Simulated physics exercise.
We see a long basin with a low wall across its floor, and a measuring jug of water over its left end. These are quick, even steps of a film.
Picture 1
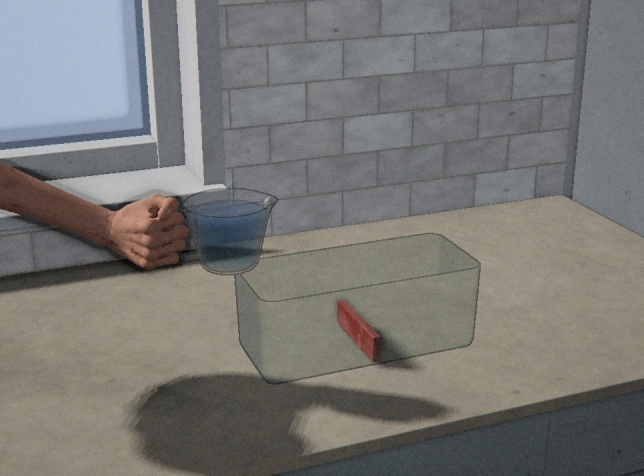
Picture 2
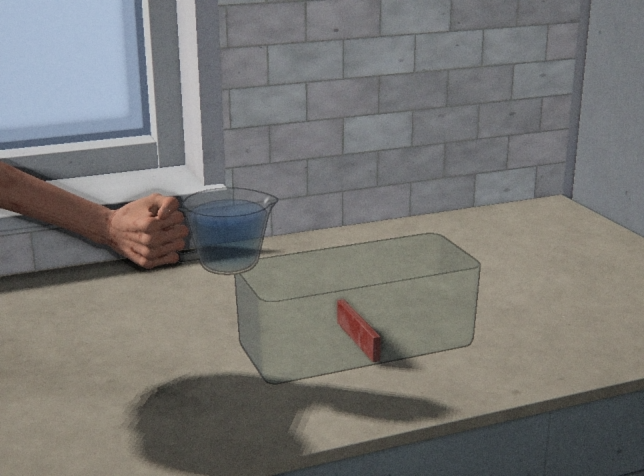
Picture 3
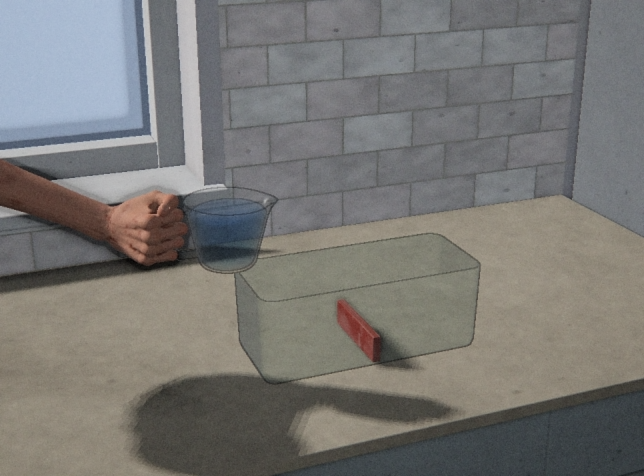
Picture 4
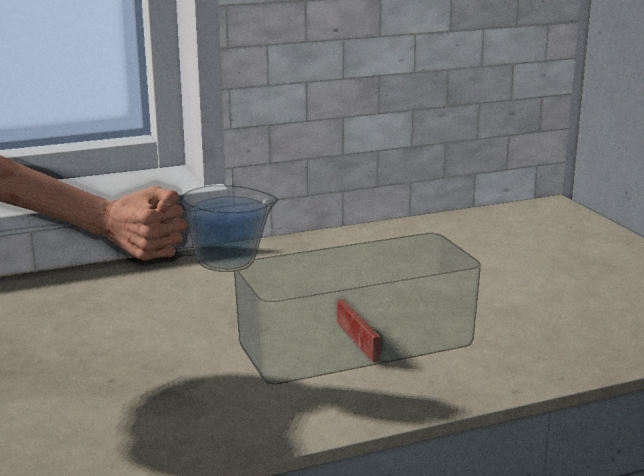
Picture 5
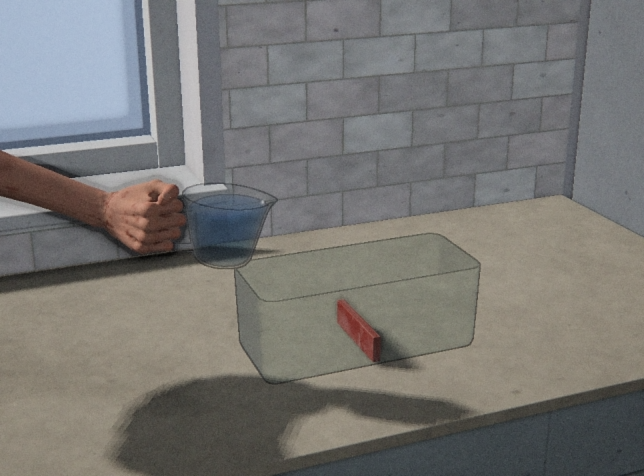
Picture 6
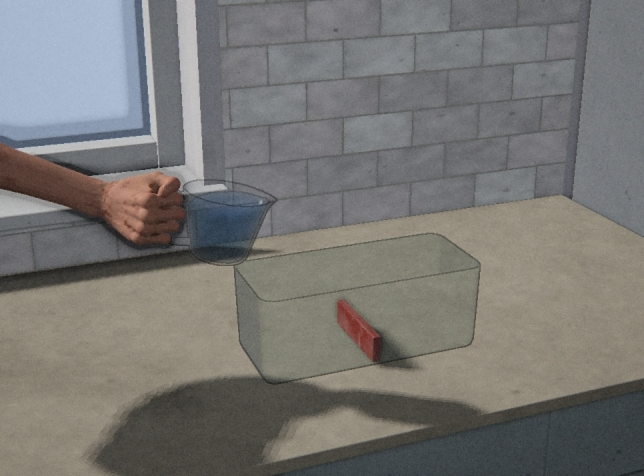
A bare forearm reaches in from the left in front of a window, its fist gripping a clear measuring jug of blue water, in a steady view looking slightly down on a beige counter backed by grey bricks. Below and to the right sits a long, empty, see-through basin with a low red wall across its floor. The hand slowly tilts the jug slightly rightward, its shadow shifting across the counter.
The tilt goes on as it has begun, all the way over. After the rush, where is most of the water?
The left-hand part.
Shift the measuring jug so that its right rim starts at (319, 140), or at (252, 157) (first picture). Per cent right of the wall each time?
The first gives 90 %, the second 10 %.
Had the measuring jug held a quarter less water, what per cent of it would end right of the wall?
Near 5 %.
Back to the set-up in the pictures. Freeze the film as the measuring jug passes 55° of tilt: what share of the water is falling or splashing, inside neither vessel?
Roughly 20 in a hundred.
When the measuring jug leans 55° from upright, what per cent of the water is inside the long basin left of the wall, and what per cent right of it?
Some 10 per cent left and 0 right.
A moment on, the tilt is 55° and 70 per cent is still to pour, 10 is left of the wall and 0 right of it.
Next, the tilt is 85° and 17 per cent is still to pour, 60 is left of the wall and 3 right of it.
Then the tilt is 94° and 0 per cent is still to pour, 92 is left of the wall and 5 right of it.
Later the tilt is 94° and 0 per cent is still to pour, 93 is left of the wall and 5 right of it.
Finally, 93 per cent lies left of the wall, 5 right of it and 2 outside.
